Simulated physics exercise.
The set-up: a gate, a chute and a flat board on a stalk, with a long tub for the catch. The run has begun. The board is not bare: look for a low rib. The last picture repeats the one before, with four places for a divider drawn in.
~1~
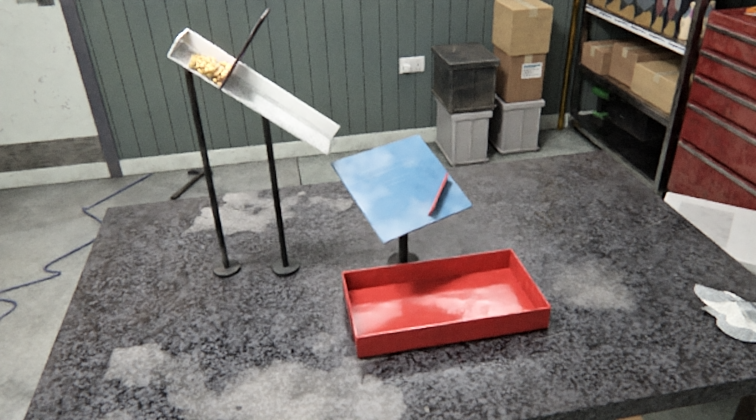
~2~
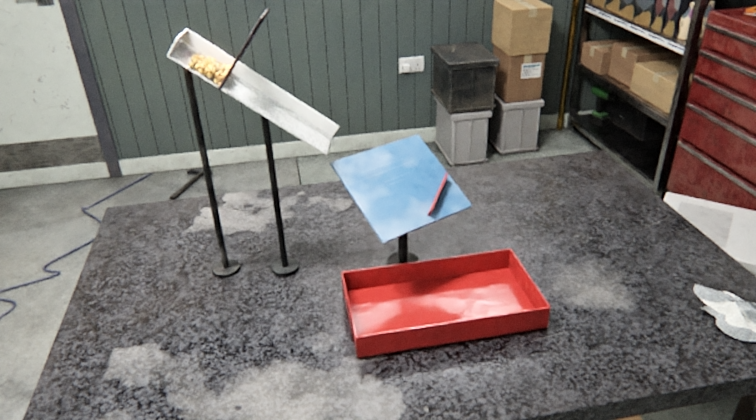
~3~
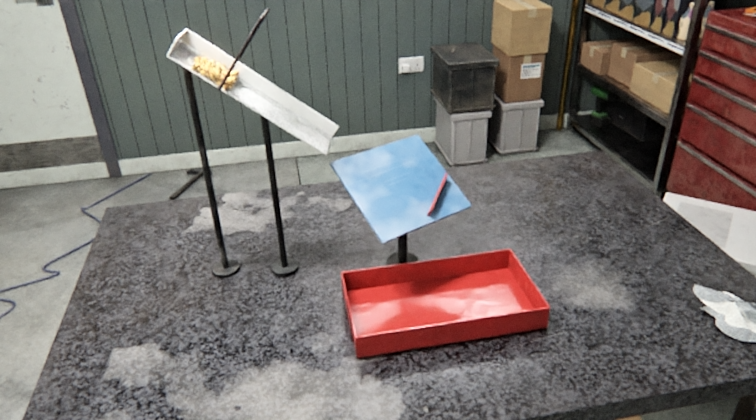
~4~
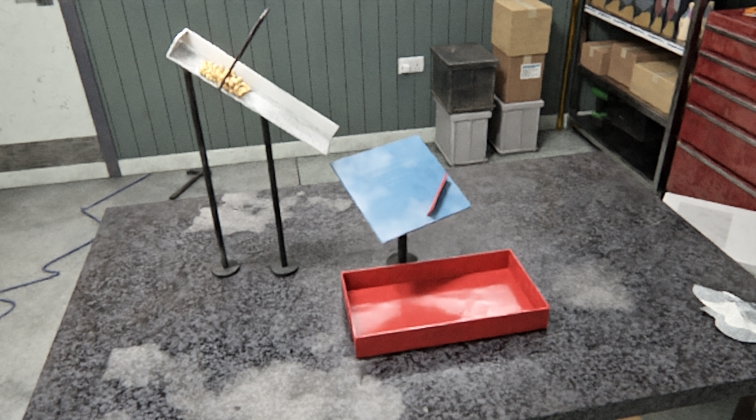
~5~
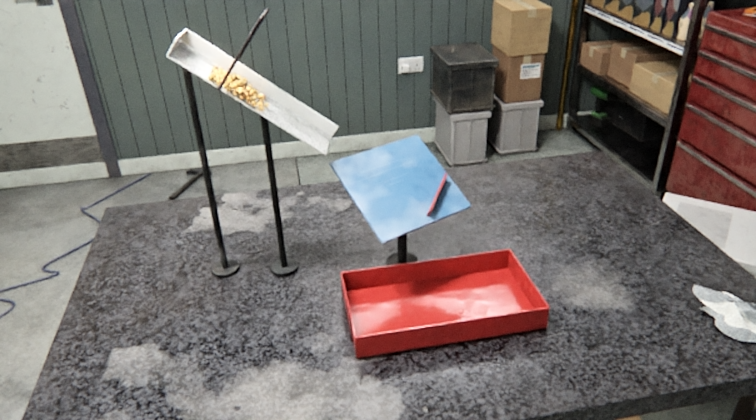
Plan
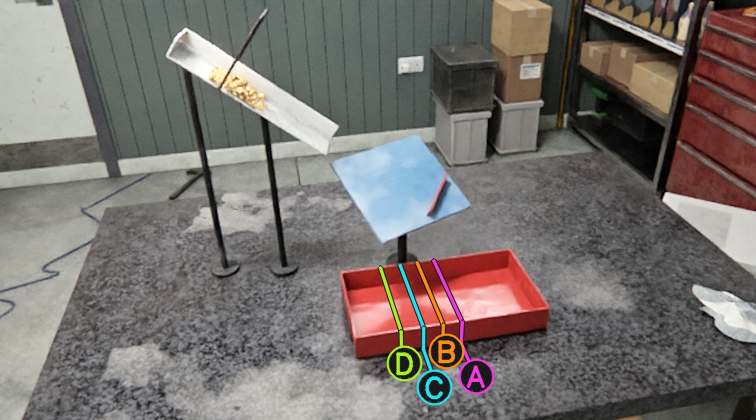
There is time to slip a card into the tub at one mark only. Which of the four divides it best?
Take A.
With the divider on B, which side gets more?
More lands on the right.
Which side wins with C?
Right.
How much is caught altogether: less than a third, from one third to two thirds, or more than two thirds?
About that: More than two thirds.
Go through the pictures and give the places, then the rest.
In the first picture, load behind the gate at (212, 68), dried chickpeas; lip of the chute at (328, 148), sloping fairly steeply.
In the second picture, middle of the board at (402, 184), tilted fairly steeply; middle of its low edge at (430, 223); of its high edge at (376, 148).
In the third picture, front corners of the tub at (356, 337) and (549, 307), empty; front of the load at (233, 81).
In the fourth picture, middle of the load at (225, 76); its front at (248, 90), about a quarter of the way to the lip; rib from (447, 174) to (431, 211).
In the fifth picture, middle of the load at (237, 84); its front at (266, 105), about a third of the way to the lip.
On the marked copy, line A crosses the front rim at (461, 321); line B crosses the front rim at (443, 324); line C crosses the front rim at (423, 327); line D crosses the front rim at (400, 330).
With A, of what is caught, about two thirds on the left of the divider, about a third on the right.
With B, of what is caught, a small part on the left of the divider, nearly all on the right.
With C, of what is caught, none on the left of the divider, all on the right.
With D, of what is caught, none on the left of the divider, all on the right.
